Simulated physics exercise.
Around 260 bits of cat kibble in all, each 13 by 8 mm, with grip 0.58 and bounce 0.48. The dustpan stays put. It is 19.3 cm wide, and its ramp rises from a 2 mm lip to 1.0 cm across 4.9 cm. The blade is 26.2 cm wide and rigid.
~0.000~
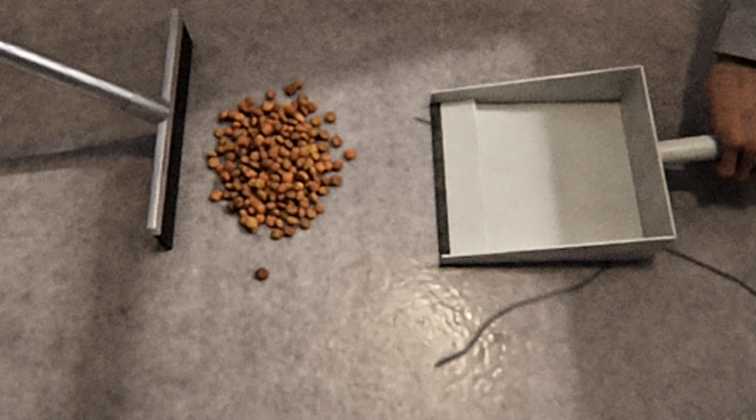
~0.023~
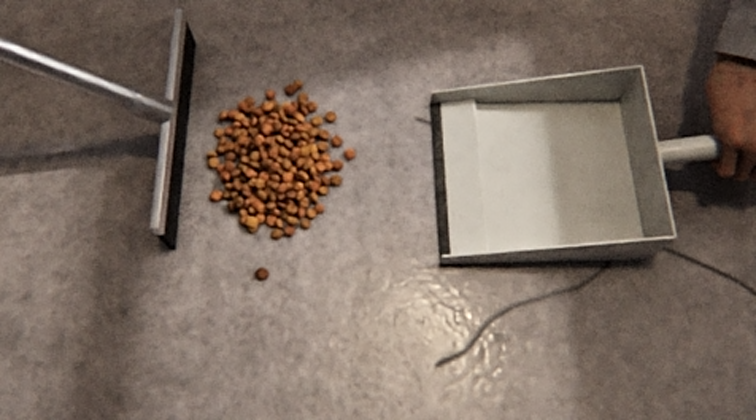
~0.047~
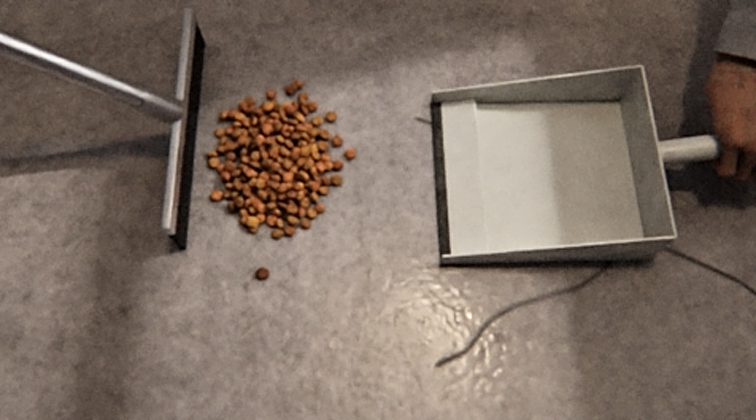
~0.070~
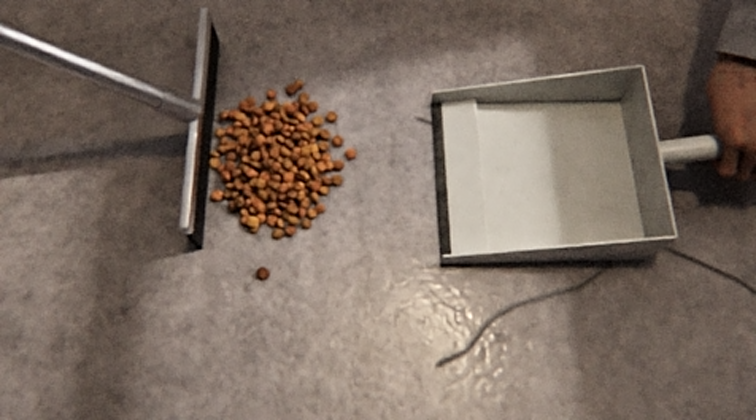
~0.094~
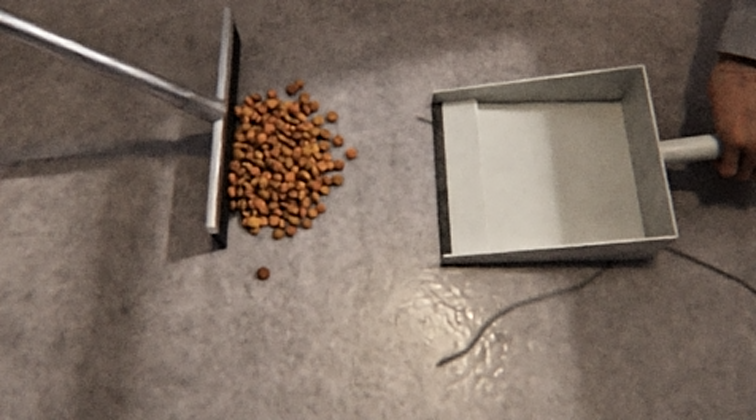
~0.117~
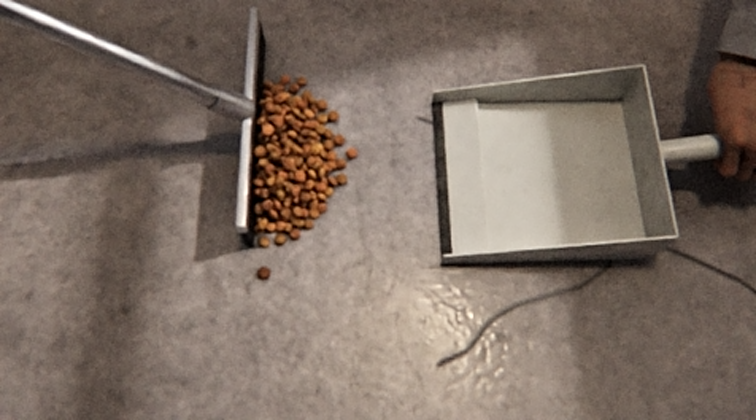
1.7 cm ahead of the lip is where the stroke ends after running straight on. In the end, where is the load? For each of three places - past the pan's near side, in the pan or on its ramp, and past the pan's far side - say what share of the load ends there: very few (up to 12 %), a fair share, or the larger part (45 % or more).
Past the pan's near side: Very few; in the pan or on its ramp: The larger part; past the pan's far side: A fair share.
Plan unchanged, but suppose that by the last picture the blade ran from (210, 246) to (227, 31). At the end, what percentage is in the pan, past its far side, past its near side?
Pan 65, far 10, near 10.
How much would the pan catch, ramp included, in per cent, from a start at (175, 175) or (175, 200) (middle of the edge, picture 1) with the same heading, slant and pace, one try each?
First try about 70 per cent, second about 70 per cent.
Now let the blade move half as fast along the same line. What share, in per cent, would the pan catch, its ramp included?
Then near 60 in a hundred.
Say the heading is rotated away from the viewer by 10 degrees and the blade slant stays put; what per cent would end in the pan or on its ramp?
Under that change, roughly 55 in a hundred.
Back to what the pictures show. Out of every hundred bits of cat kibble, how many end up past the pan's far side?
About 20 per cent.
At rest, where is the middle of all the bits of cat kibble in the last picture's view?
Near (504, 161).
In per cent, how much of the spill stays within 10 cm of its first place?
I'd say about 0 per cent.
Then, at 0.20 s, middle of the blade 9 cm from the lip; 0 % over the lip, far side 15 %, near side 0 %.
After 0.26 s, middle of the blade 3 cm from the lip; 20 % over the lip, far side 15 %, near side 5 %.
After 0.46 s, middle of the blade 2 cm from the lip; 65 % over the lip, far side 15 %, near side 5 %.
At rest (1.2 s), near side 5 %, pan 65 %, far side 20 %, in front of the lip or behind the blade 10 %.
